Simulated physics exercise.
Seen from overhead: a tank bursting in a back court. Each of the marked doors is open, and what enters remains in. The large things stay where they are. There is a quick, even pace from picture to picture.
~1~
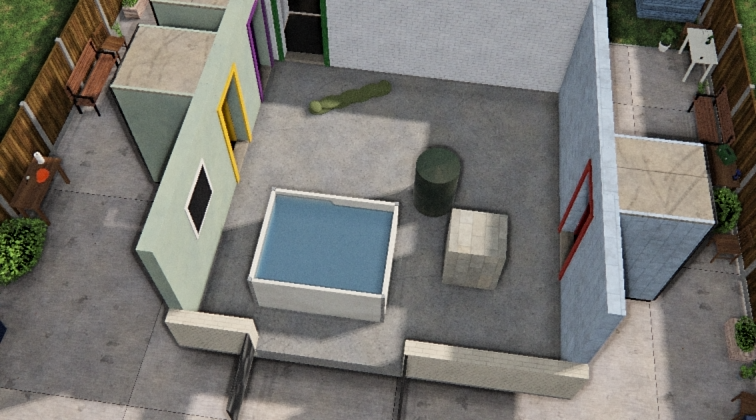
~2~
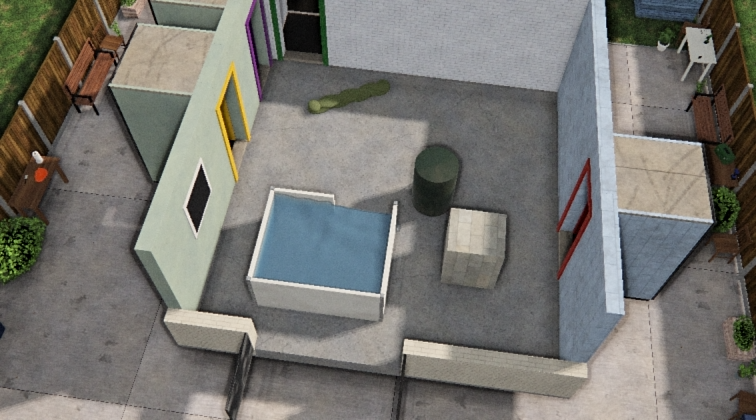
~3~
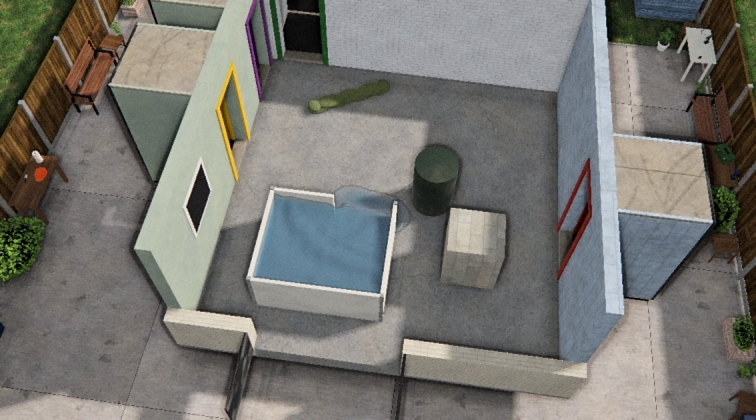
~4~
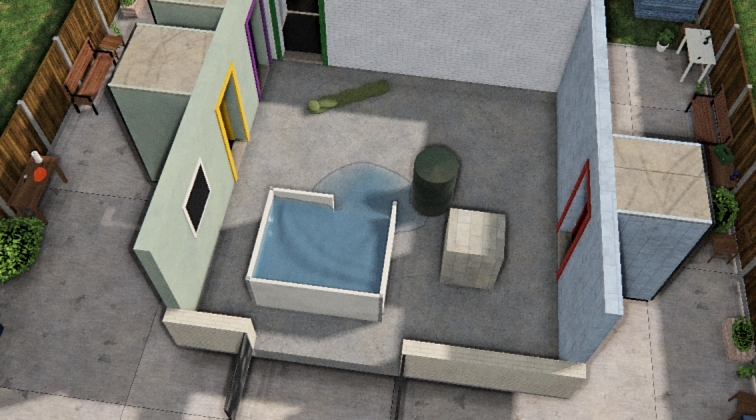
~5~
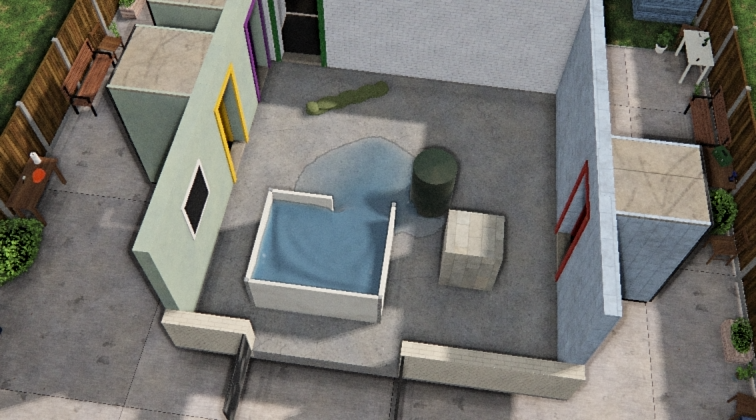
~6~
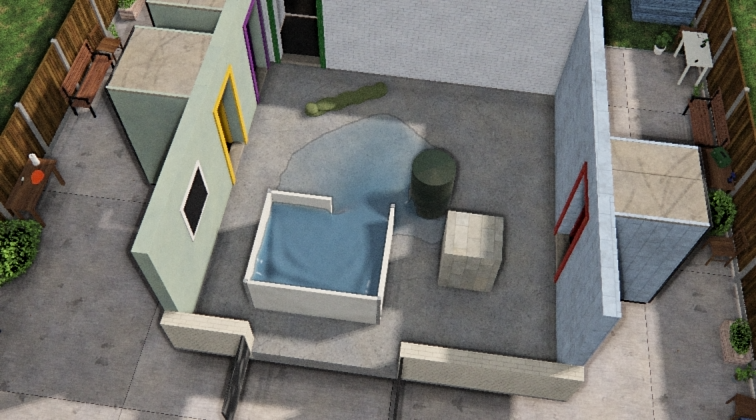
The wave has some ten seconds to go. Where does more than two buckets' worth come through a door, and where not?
My prediction: The yellow door lets in little enough there; the purple door lets too much in there; the green door lets too much in there; the red door lets in little enough there.
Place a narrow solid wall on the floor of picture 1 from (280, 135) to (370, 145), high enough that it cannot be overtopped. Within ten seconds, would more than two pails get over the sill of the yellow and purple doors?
Well, the yellow door crosses the line, while the purple door crosses the line.
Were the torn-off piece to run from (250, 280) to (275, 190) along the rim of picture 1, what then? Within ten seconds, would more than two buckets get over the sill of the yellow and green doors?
I'd say the yellow one crosses the line and the green one crosses the line.
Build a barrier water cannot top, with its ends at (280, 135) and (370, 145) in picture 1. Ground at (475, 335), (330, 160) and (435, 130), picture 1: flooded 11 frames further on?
Taking the points in turn, they are high and dry, inundated and inundated.
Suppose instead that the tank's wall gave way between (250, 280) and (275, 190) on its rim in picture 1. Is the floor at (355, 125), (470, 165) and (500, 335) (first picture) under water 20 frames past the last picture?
Log: Point 1 inundated; point 2 unreached; point 3 inundated.
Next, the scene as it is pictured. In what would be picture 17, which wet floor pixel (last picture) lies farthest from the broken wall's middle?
About (547, 99).
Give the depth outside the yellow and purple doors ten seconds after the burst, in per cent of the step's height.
In turn 50 and 80 per cent.
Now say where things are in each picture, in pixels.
The first picture shows the tank at (326, 243) is whole and still.
In the second picture, water pours out on the tank's far side and has run to (397, 229).
In the third picture, the front is at (343, 190), out from the gap on the tank's far side.
In the fourth picture, the front is at (363, 165), out from the gap on the tank's far side.
In the fifth picture, water pours out on the tank's far side and has run to (381, 141).
In the sixth picture, water pours out on the tank's far side and has run to (393, 118).
A moment on, water covers 35 % of the floor; the yellow door wet at the sill, nothing in, the purple door not reached, the green door not reached, the red door not reached.
Next, water covers 50 % of the floor; the yellow door wet at the sill, nothing in, the purple door under two buckets in, the green door not reached, the red door wet at the sill, nothing in.
Then, water covers 55 % of the floor; the yellow door wet at the sill, nothing in, the purple door over two buckets in, the green door under two buckets in, the red door wet at the sill, nothing in.
Later, water covers 85 % of the floor; the yellow door under two buckets in, the purple door far over two buckets in, the green door over two buckets in, the red door under two buckets in.
In the end, water covers 95 % of the floor; the yellow door under two buckets in, the purple door far over two buckets in, the green door over two buckets in, the red door under two buckets in.
